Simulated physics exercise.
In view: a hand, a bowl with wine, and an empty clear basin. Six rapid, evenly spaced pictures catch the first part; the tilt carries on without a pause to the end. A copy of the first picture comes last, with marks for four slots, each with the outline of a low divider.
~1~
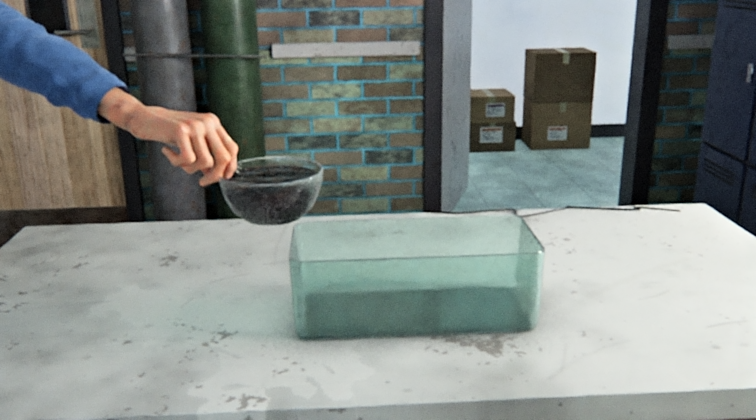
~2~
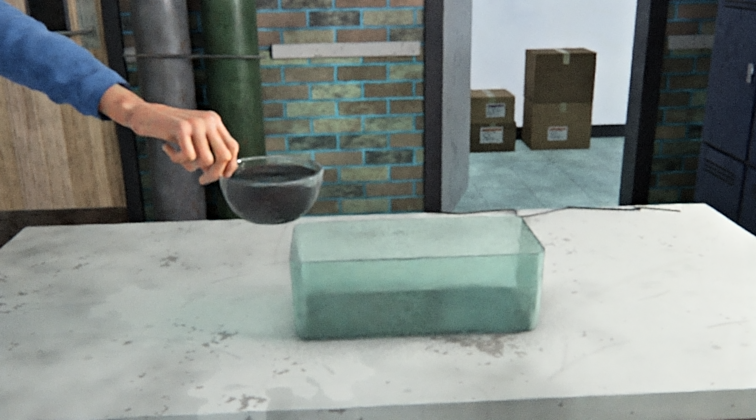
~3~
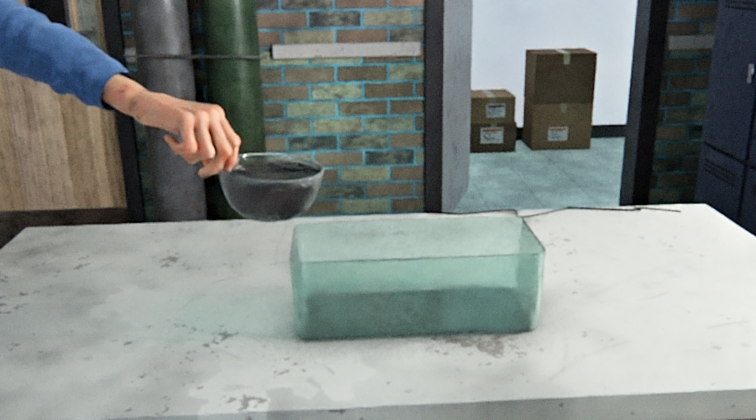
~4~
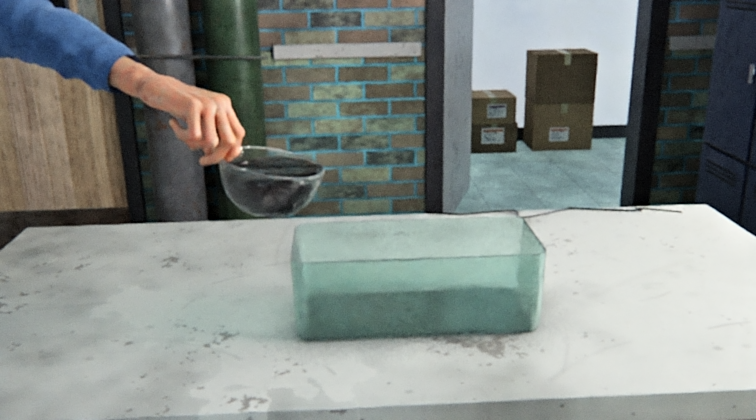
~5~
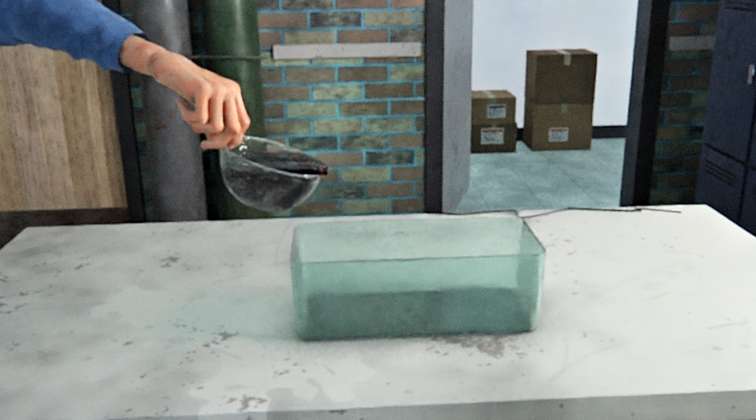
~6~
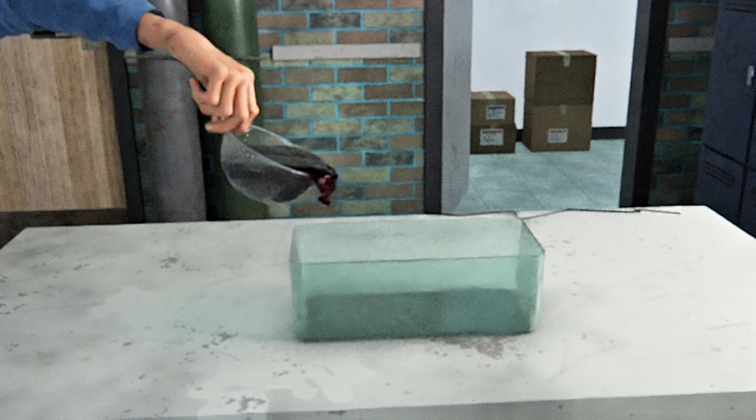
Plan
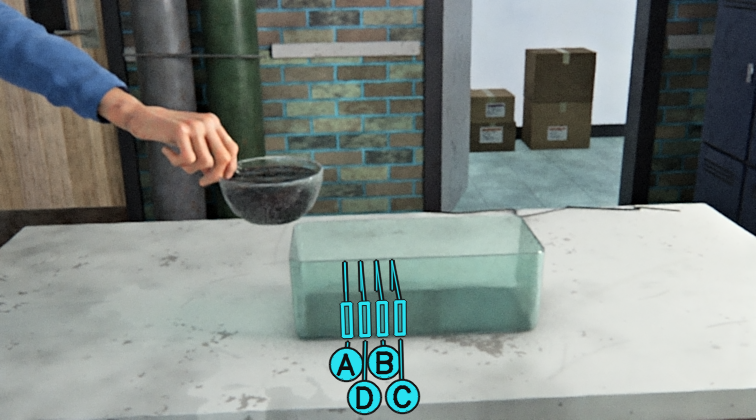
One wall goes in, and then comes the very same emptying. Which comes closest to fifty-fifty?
Take C.
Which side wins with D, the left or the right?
More ends on the right.
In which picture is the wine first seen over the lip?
Picture 5.
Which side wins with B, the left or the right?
More ends on the right.
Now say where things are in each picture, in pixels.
Upright, lip at (321, 168); basin from (296, 337) to (537, 327); nothing has left yet, in the first frame.
Upright, lip at (321, 168); nothing has left yet, in the second frame.
Tipped about 5°, lip at (321, 169); nothing has left yet, in the third frame.
Tipped about 11°, lip at (322, 169); nothing has left yet, in the fourth frame.
Tipped about 19°, lip at (322, 169); wine is over the lip, down to (322, 169), in the fifth frame.
Tipped about 29°, lip at (321, 170); wine is over the lip, down to (326, 204), in the sixth frame.
On the marked copy, A at (347, 342); B at (382, 340); C at (400, 340); D at (365, 341).
Choosing A, about 4 % ends left of the wall and 96 % right of it.
Choosing B, about 15 % ends left of the wall and 84 % right of it.
Choosing C, about 48 % ends left of the wall and 51 % right of it.
Choosing D, about 6 % ends left of the wall and 94 % right of it.
